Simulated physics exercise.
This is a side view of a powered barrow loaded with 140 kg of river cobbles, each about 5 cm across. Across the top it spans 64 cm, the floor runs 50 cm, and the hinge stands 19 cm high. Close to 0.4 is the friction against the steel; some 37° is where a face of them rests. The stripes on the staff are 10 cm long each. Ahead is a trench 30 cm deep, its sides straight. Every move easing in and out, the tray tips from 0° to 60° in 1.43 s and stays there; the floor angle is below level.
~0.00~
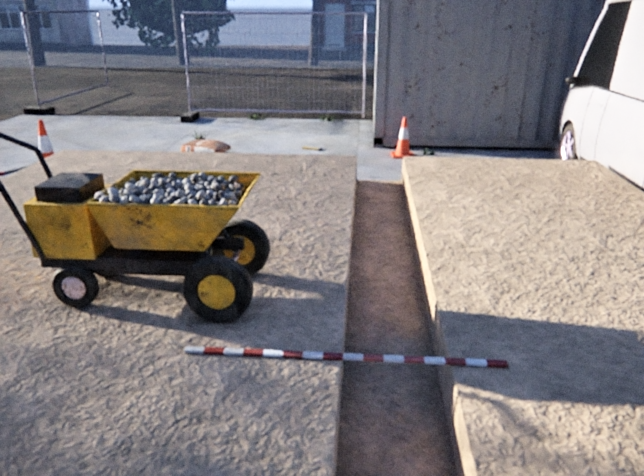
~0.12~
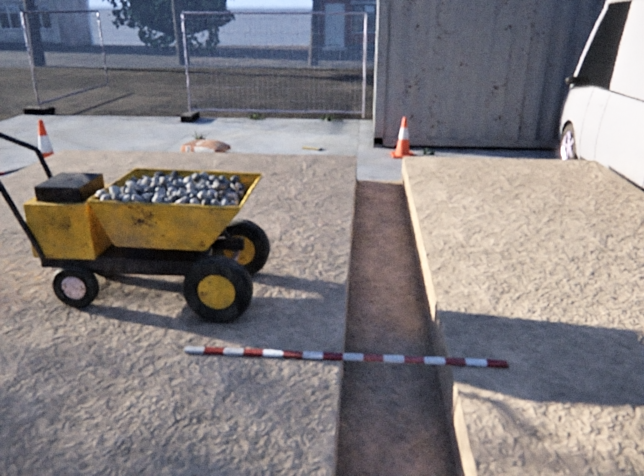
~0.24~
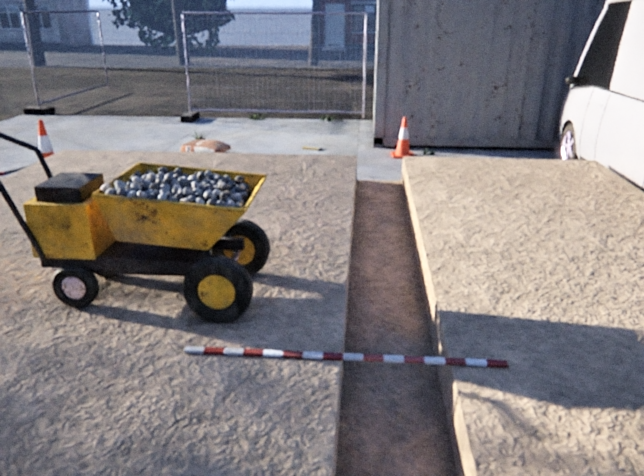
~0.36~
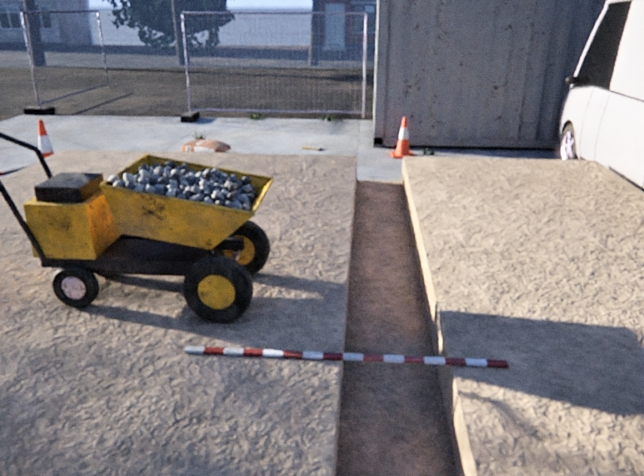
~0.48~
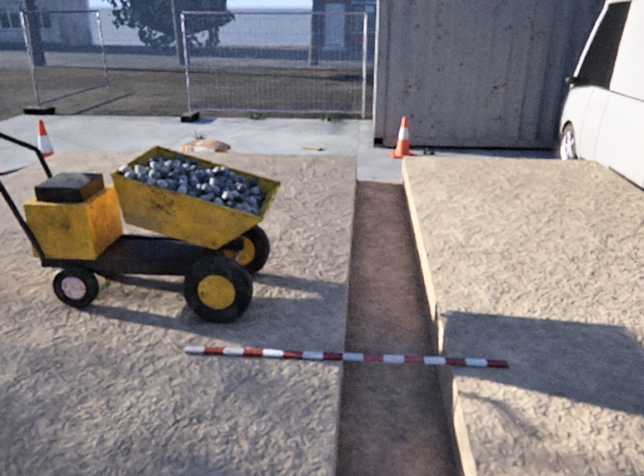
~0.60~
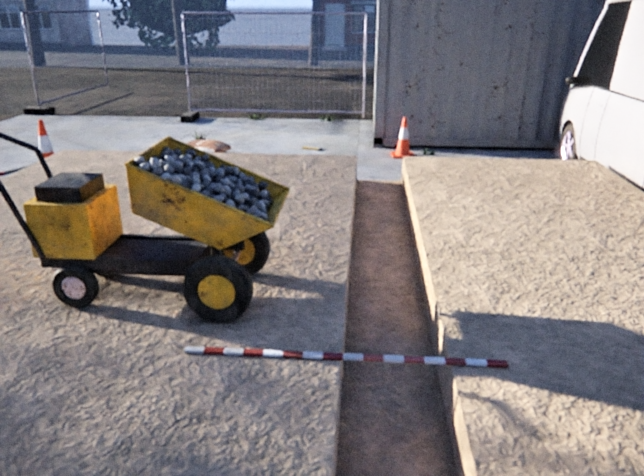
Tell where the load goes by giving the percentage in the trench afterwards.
About 59 per cent of the load is in the trench.
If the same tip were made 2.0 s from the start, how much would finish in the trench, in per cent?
Probably about 60 in a hundred.
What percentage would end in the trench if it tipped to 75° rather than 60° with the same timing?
Close to 80 per cent then.
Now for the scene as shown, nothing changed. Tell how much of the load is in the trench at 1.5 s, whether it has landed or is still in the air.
I'd put it near 15 per cent.
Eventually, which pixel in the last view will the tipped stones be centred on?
Somewhere around (370, 336) in the last picture.
After 1.1 s the floor is at 51°; 100 % in the tray; the foremost stones are at (302, 235).
After 1.5 s the floor is at 60°; 73 % in the tray, 13 % short of the trench, 14 % in the trench; the foremost stones are at (380, 327).
After 1.9 s the floor is at 60°; 49 % in the tray, 15 % short of the trench, 37 % in the trench; the foremost stones are at (429, 338).
After 3.8 s the floor is at 60°; 18 % in the tray, 24 % short of the trench, 59 % in the trench; the foremost stones are at (431, 348).
